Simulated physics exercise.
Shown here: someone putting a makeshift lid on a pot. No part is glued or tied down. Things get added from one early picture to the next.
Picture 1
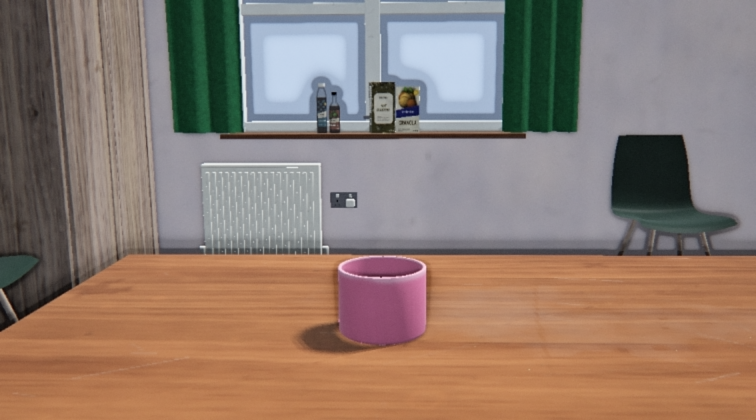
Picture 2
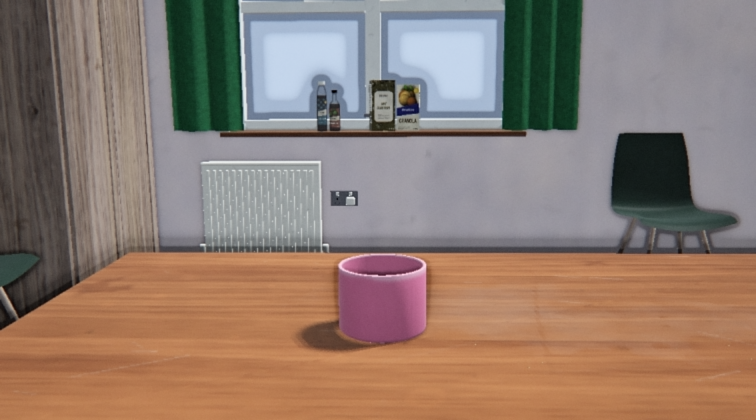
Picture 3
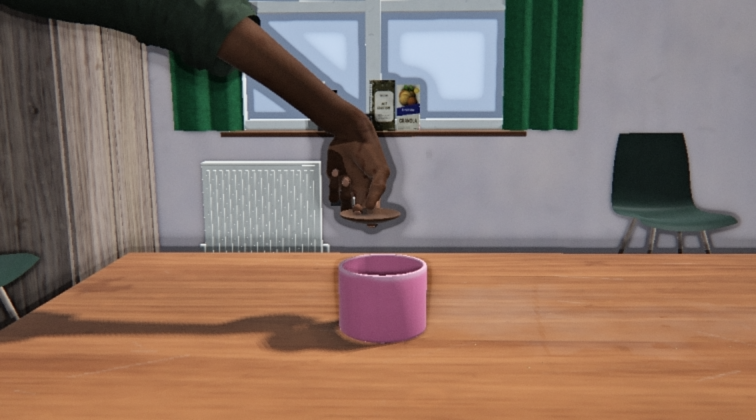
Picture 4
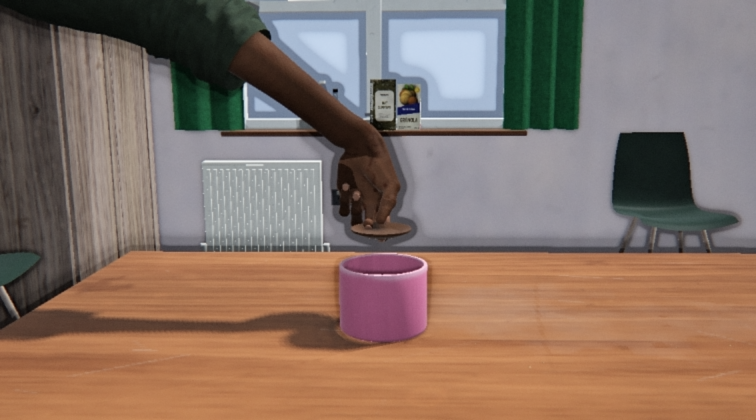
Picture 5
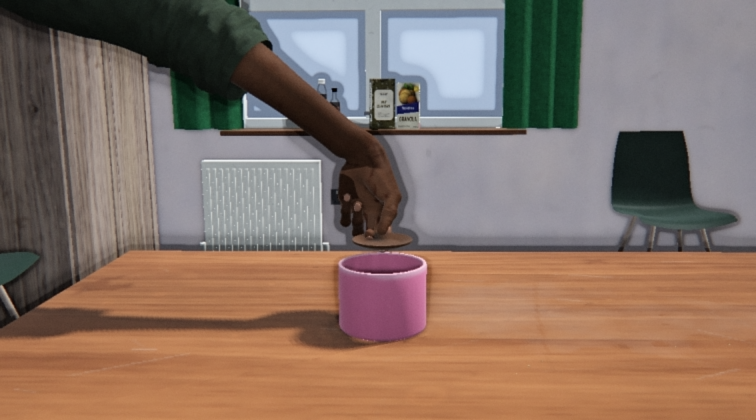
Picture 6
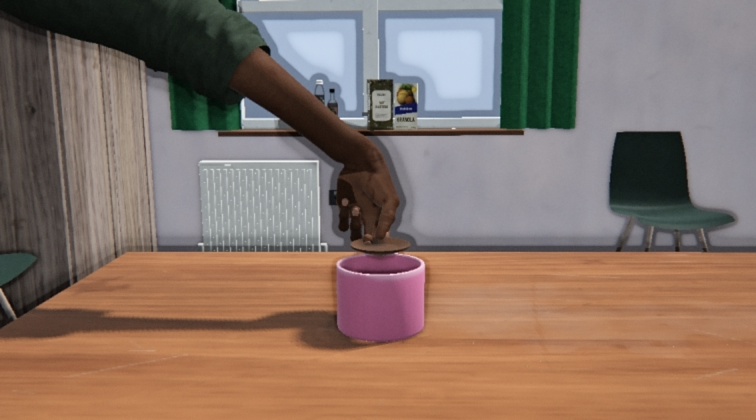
The clip opens on a pink mug standing alone on a wooden table, with a window and green curtains behind it. An arm in a dark green sleeve reaches in from the left, holding a brown saucer above the mug, then lowers it to the rim, fingers still gripping it.
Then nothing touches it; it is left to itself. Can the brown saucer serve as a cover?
No, it drops in.
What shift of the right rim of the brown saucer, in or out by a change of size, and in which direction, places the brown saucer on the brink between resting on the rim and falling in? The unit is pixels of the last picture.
About 12 pixels to the right.
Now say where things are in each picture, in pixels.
In the first picture, mug (382, 298).
In the second picture, mug (382, 296).
In the third picture, still on the way; brown saucer (370, 217); mug (383, 296).
In the fourth picture, still on the way; brown saucer (381, 232); mug (383, 296).
In the fifth picture, still on the way; brown saucer (382, 243); mug (383, 295).
In the sixth picture, in place, still held; brown saucer (380, 248); mug (381, 295).
Then, 0.16 s past the last view, brown saucer in the air near (381, 299).
Finally, the brown saucer slips past the rim, near (381, 320).
